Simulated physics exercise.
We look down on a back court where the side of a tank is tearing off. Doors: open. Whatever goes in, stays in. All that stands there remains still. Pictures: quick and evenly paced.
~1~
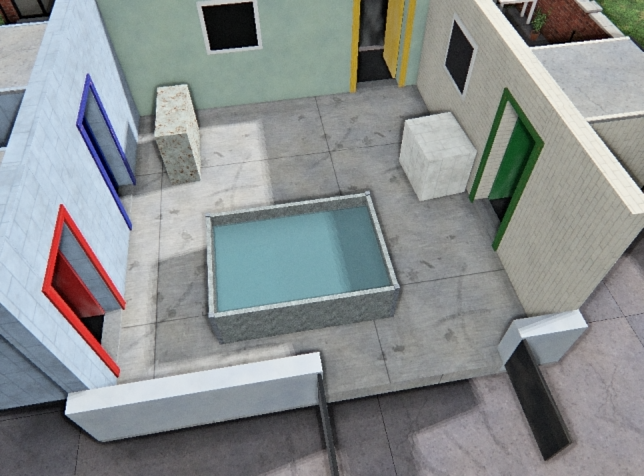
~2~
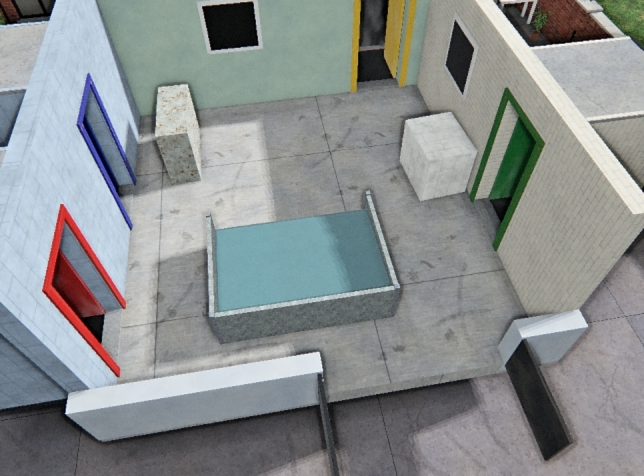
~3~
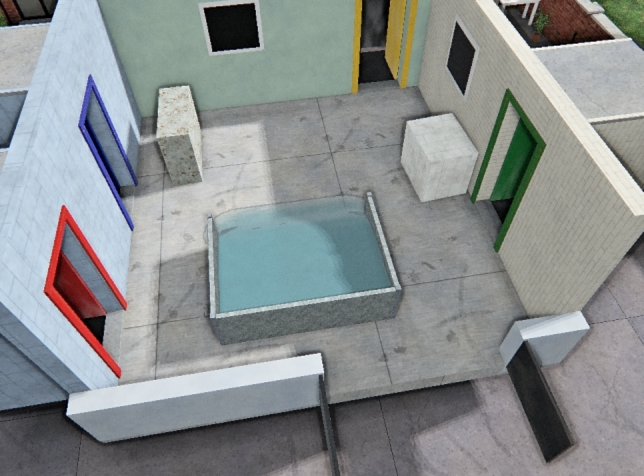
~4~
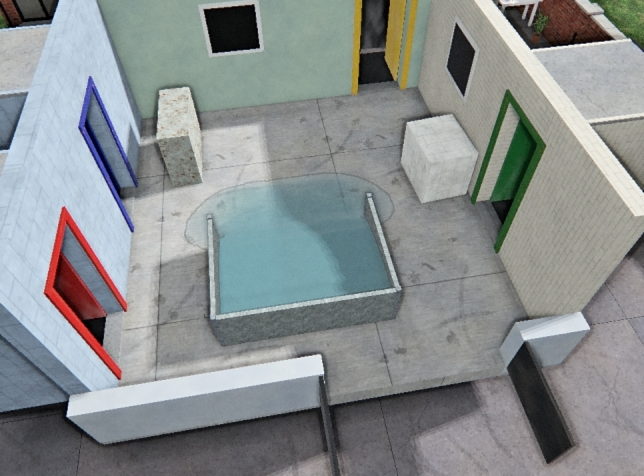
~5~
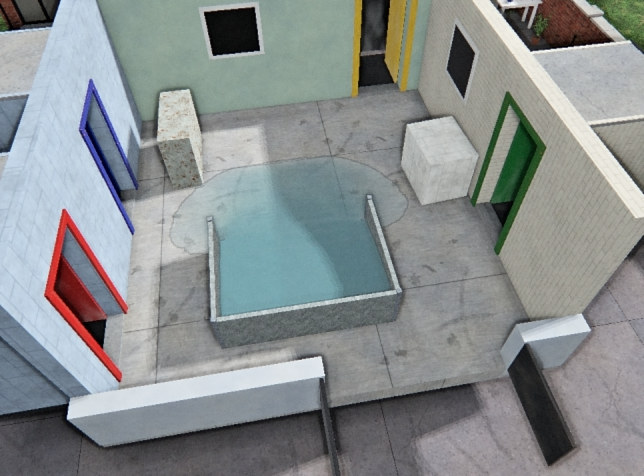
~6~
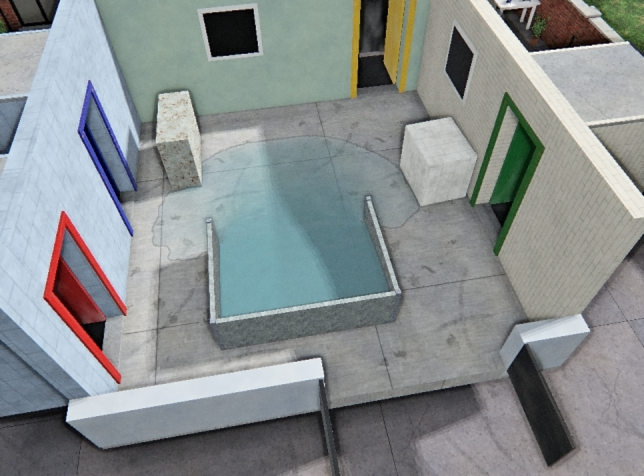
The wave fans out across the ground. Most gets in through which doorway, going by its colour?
Through the yellow door.
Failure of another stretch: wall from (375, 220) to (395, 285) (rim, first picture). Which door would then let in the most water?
My answer: The door marked green.
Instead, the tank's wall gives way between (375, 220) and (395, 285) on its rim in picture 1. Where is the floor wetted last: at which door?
Last of all, the red-painted one.
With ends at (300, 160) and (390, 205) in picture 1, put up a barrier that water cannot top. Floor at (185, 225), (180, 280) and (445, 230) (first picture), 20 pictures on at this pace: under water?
First spot soaked, second unreached, third soaked.
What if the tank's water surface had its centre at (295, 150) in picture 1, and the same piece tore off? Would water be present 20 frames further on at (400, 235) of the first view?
Bone-dry.
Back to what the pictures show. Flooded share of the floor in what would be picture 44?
I'd estimate some 85 per cent.
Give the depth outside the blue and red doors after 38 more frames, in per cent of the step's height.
Some 130 percent, then some 110 percent.
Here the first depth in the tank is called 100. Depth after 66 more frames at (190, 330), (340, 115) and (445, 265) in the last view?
In the order asked, some 8, 8 and 4 in a hundred.
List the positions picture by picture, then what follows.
In the first frame, the water tank at (297, 253) is whole and still.
In the second frame, the front is at a hidden place, out from the gap on the water tank's far side.
In the third frame, water pours out on the water tank's far side and has run to a hidden place.
In the fourth frame, water pours out on the water tank's far side and has run to (379, 193).
In the fifth frame, the front is at (367, 169), out from the gap on the water tank's far side.
In the sixth frame, the front is at (323, 139), out from the gap on the water tank's far side.
A moment on, water covers 45 % of the floor; blue door wet at the sill, nothing in, red door not reached, yellow door not reached, green door not reached.
Next, water covers 55 % of the floor; blue door some in, red door not reached, yellow door some in, green door not reached.
Then, water covers 60 % of the floor; blue door some in, red door not reached, yellow door a lot in, green door not reached.
Later, water covers 85 % of the floor; blue door a lot in, red door wet at the sill, nothing in, yellow door a lot in, green door wet at the sill, nothing in.
In the end, water covers 95 % of the floor; blue door a lot in, red door some in, yellow door a lot in, green door wet at the sill, nothing in; the yellow door has let in the most.
